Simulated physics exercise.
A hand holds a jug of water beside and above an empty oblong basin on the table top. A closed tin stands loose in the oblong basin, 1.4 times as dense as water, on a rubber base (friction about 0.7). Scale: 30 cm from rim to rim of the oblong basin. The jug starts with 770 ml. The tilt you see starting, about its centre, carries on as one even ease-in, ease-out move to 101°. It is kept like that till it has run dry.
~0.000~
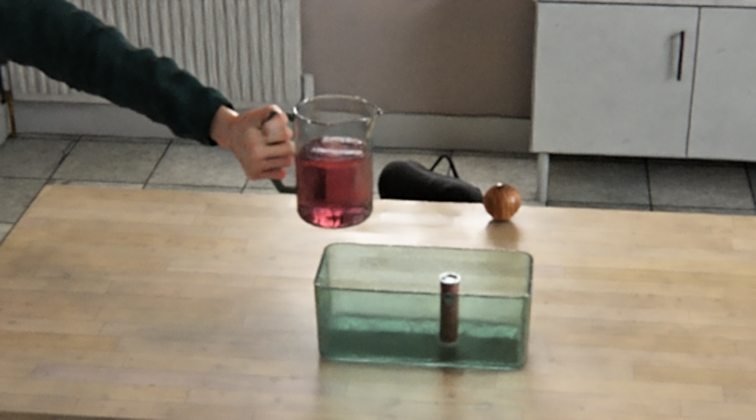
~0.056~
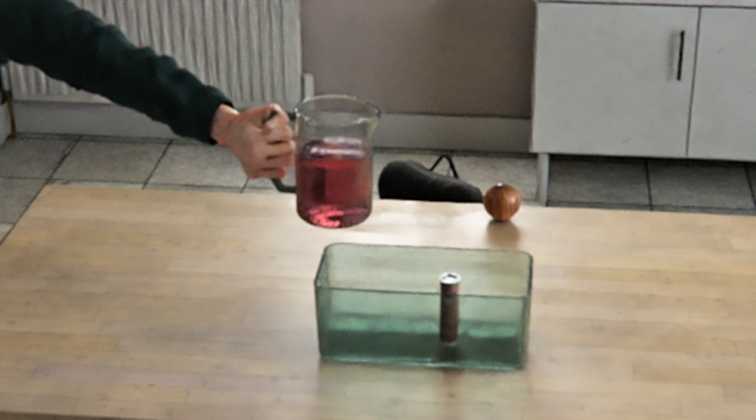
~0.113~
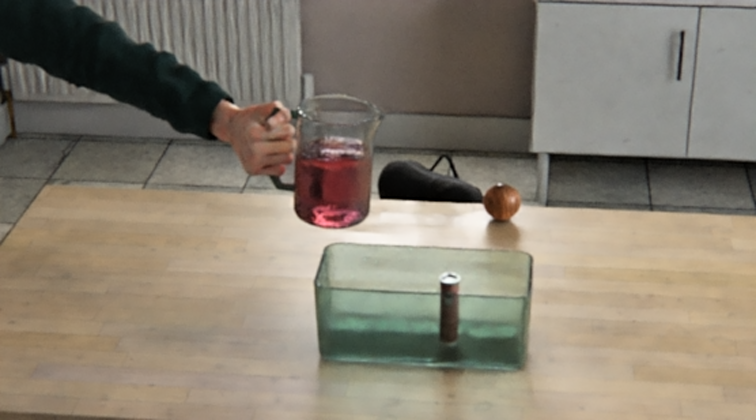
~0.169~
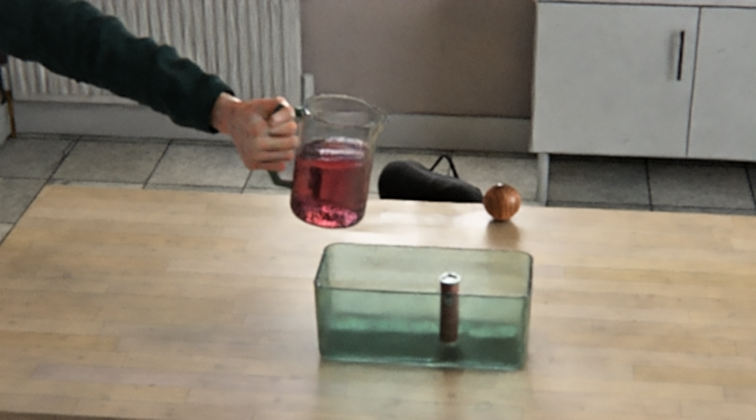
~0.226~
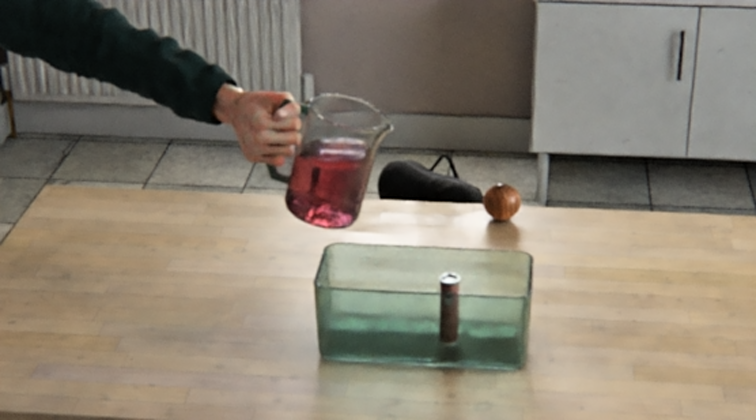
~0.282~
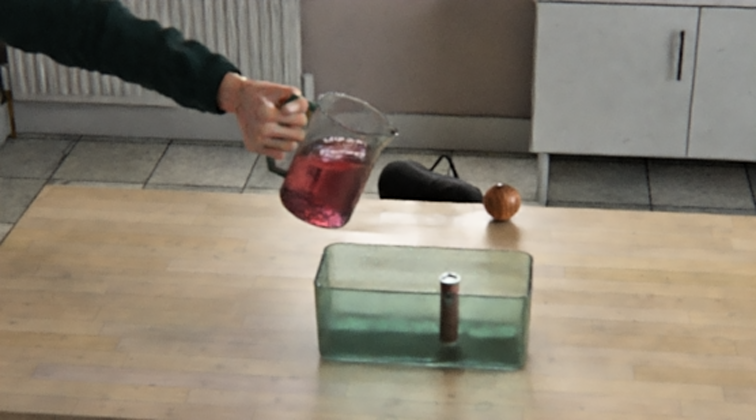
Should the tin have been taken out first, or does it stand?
The tin falls.
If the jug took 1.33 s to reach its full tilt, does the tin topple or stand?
Then it goes over.
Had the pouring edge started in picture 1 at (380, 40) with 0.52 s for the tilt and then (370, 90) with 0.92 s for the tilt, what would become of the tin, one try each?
First it remains upright; then it topples.
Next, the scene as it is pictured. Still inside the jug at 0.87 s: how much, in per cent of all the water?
Near 46 in a hundred.
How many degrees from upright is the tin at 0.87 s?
It is at some 0°.
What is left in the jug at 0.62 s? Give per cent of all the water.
Near 94 in a hundred.
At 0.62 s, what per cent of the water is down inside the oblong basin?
Near 0 in a hundred.
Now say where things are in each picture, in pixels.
It leans 0°; its right rim is at (381, 112); the water meets the walls at (298, 148) and (370, 150); the oblong basin's rim runs from (320, 266) to (532, 276); the tin's top is at (450, 281), in the first picture.
It leans 1°; its right rim is at (382, 113); the water meets the walls at (299, 148) and (371, 150), in the second picture.
It leans 4°; its right rim is at (384, 116); the water meets the walls at (299, 147) and (371, 150), in the third picture.
It leans 8°; its right rim is at (388, 120); the water meets the walls at (300, 148) and (372, 151), in the fourth picture.
It leans 15°; its right rim is at (393, 126); the water meets the walls at (298, 150) and (374, 151), in the fifth picture.
It leans 22°; its right rim is at (398, 134); the water meets the walls at (294, 159) and (376, 152), in the sixth picture.
Then, 0.62 s in, the tilt is 78° and 93 per cent is still to pour; the tin stands where it began.
Then, 0.87 s in, the tilt is 100° and 46 per cent is still to pour; the tin stands where it began.
Then, 1.13 s in, the tilt is 101° and 13 per cent is still to pour; the tin stands where it began.
Then, 1.41 s in, the tilt is 101° and 2 per cent is still to pour; the tin lies on its side.
Finally, the tin lies on its side.
